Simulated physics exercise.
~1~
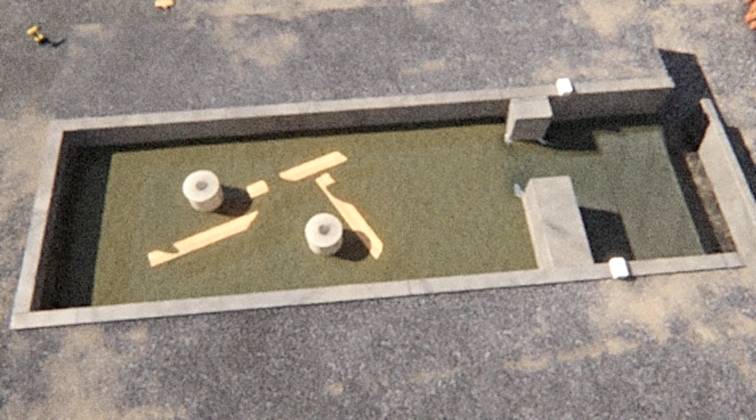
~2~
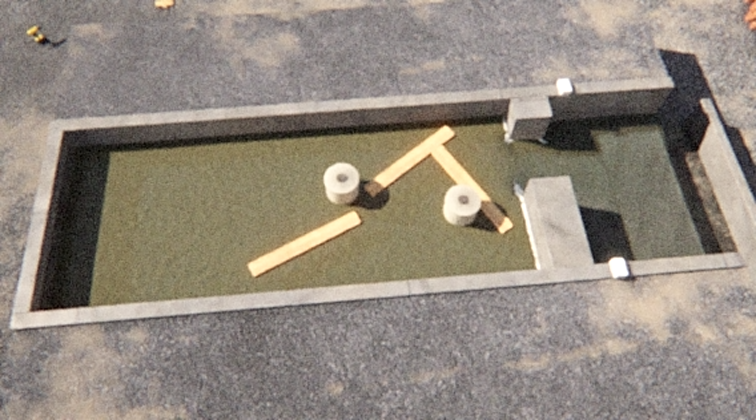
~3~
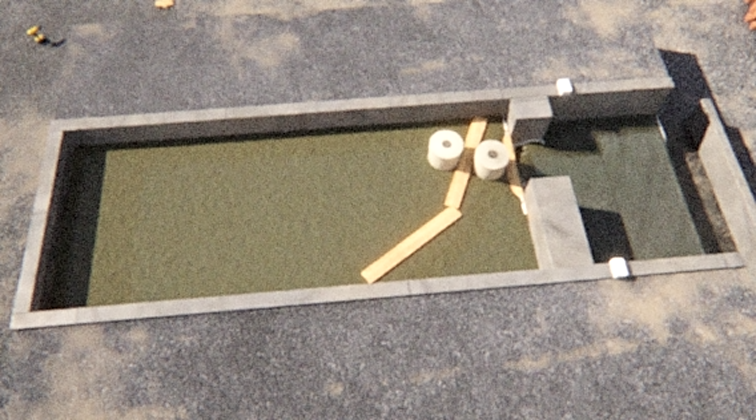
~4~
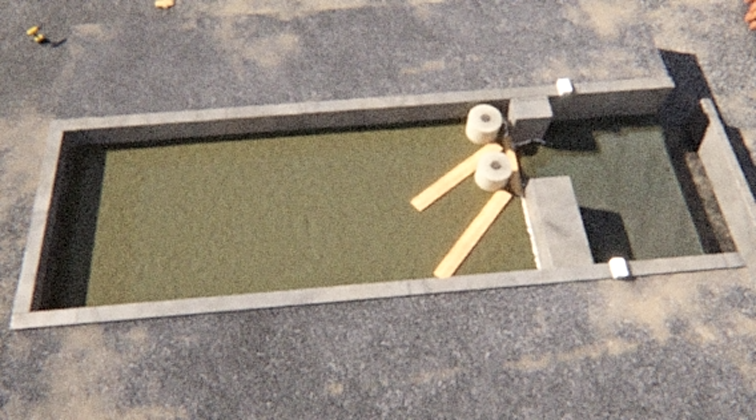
The clip shows wooden planks and pale round tubs drifting to the right along a walled channel of murky water, seen from above. They bunch up beside the narrow gap between two concrete blocks and end gathered there, none past the white marks on the banks.
